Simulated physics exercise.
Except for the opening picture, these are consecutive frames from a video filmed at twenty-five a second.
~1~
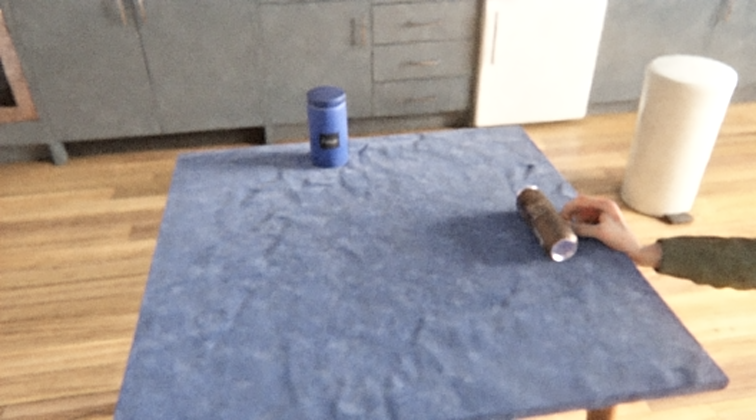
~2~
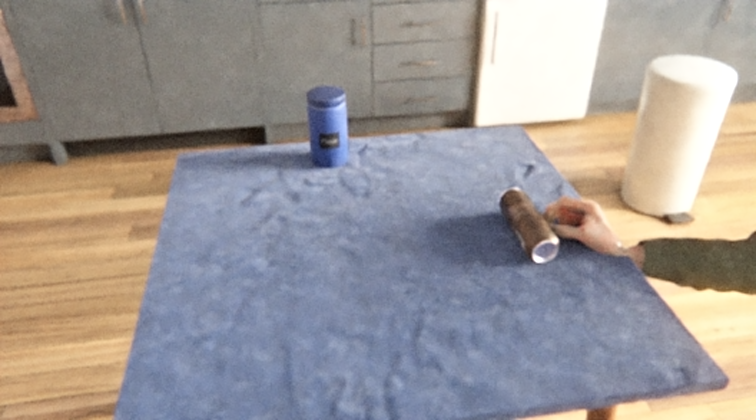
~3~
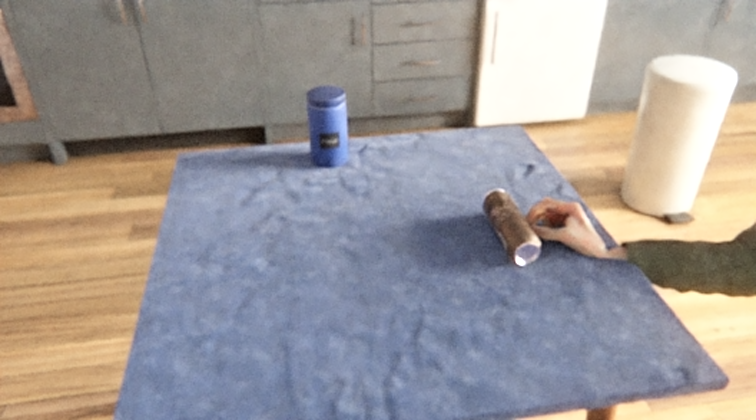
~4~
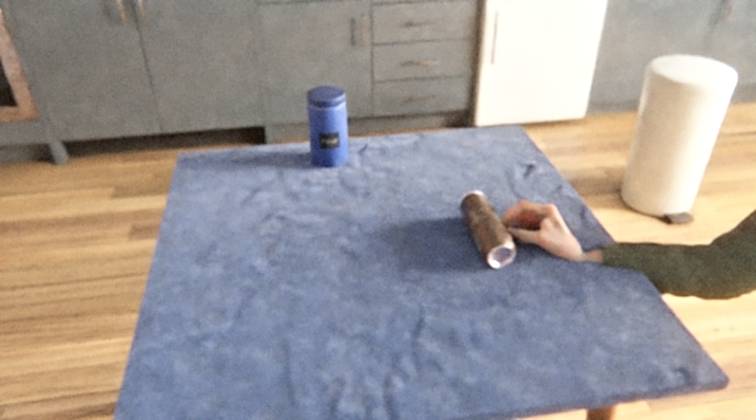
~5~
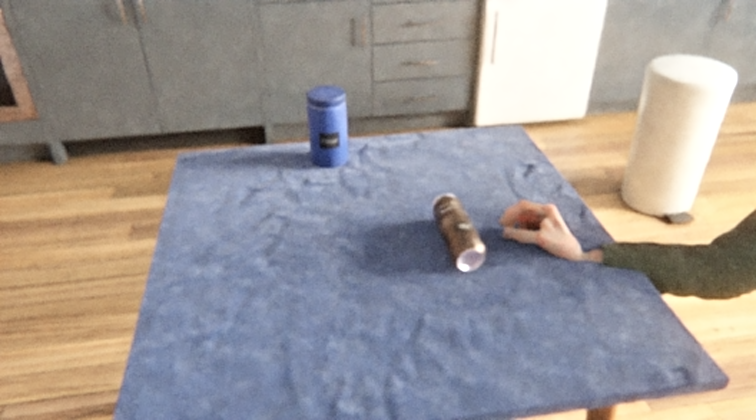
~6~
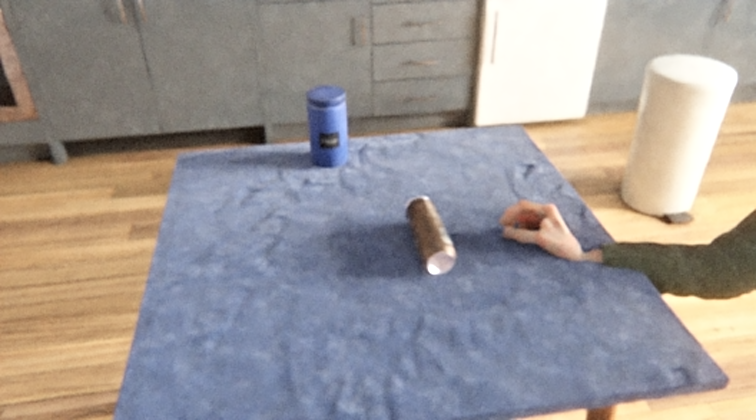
The clip opens on a blue-covered table with a blue canister near the back and a hand touching a brown can lying on its side at the right. The hand pushes the can leftward across the cloth. The hand then stays back while the can rolls farther left, away from the fingers.
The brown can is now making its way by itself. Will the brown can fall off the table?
It leaves the tabletop.
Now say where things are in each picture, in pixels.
The first frame shows under the hand; brown can (545, 222).
The second frame shows under the hand; brown can (527, 224).
The third frame shows under the hand; brown can (510, 225).
The fourth frame shows brown can (486, 228).
The fifth frame shows brown can (457, 231) shifted about its own width.
The sixth frame shows brown can (429, 234) shifted well along.
Then, 0.20 s on from there, brown can shifted well along near (290, 248).
Then, 0.50 s on from there, brown can now off the table.
Then, 0.80 s on from there, things are still on the move.
In the end, off the table, brown can.
